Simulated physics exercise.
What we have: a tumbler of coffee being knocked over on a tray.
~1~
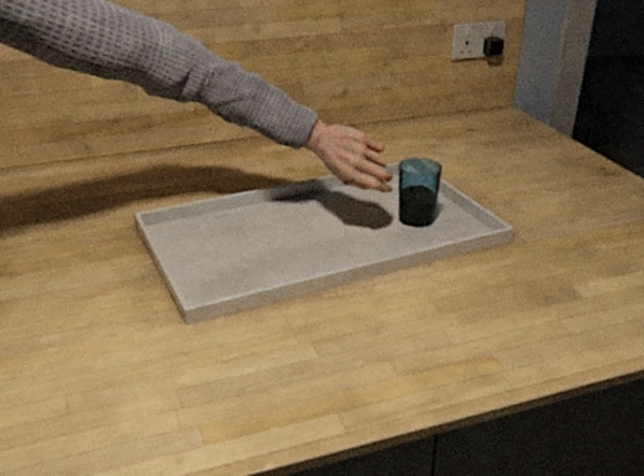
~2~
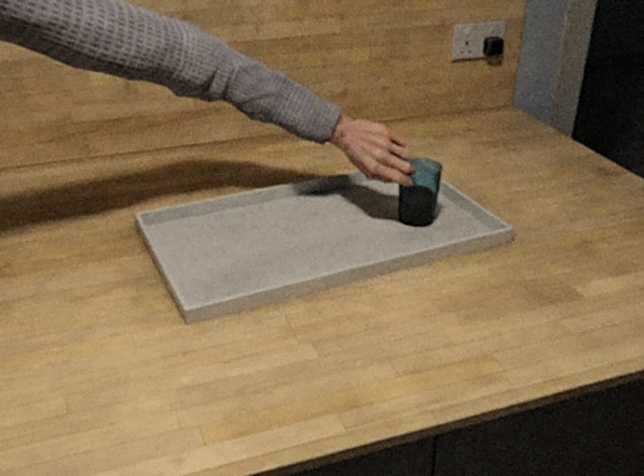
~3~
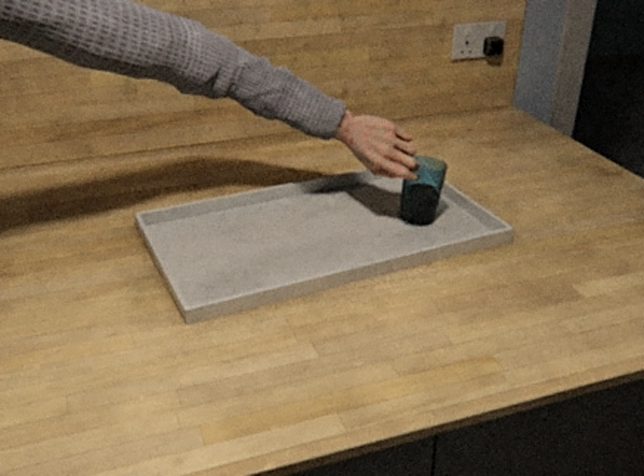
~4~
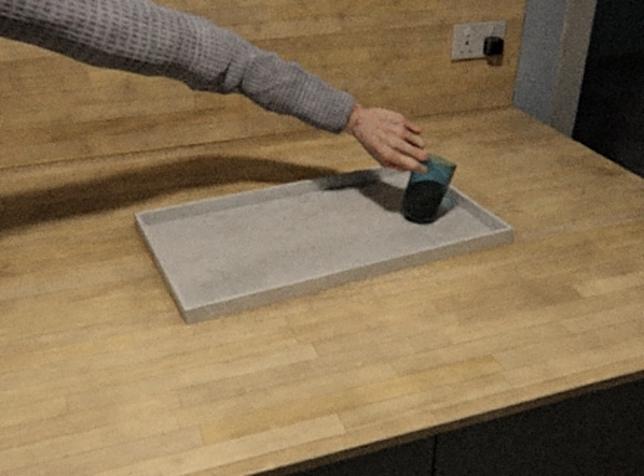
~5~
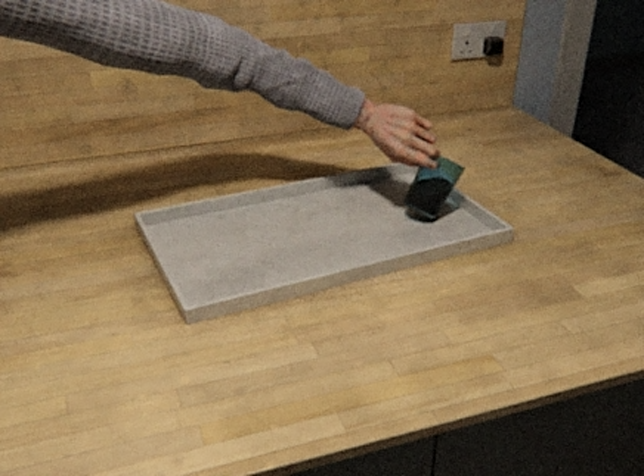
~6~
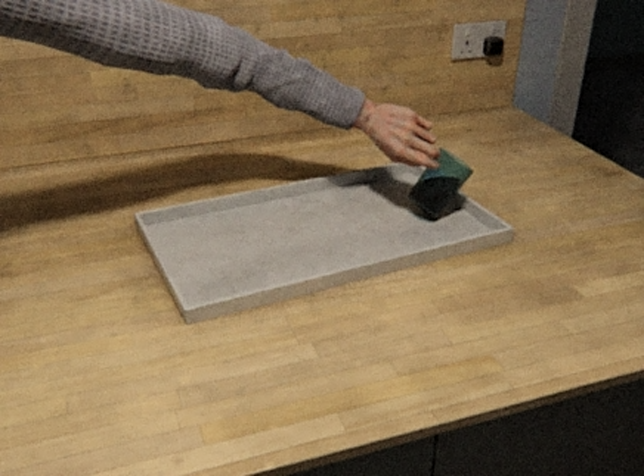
A hand in a grey sleeve reached right to a dark teal tumbler standing on a pale tray and pushed its upper part, tilting it further and further to the right.
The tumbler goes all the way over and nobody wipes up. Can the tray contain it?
The coffee escapes from the tray.
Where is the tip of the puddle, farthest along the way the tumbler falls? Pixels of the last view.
Around (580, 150).
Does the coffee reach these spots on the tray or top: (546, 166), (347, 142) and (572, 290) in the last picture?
First wet, second dry, third dry.
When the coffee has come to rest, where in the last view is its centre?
Around (560, 174).
Shortly, the tumbler lies across the rim; the puddle covers about as much as a plate; it has landed past the rim.
Then, the puddle covers about as much as a tray; it has landed past the rim.
At the finish, the puddle covers about as much as a tray; it has landed past the rim.
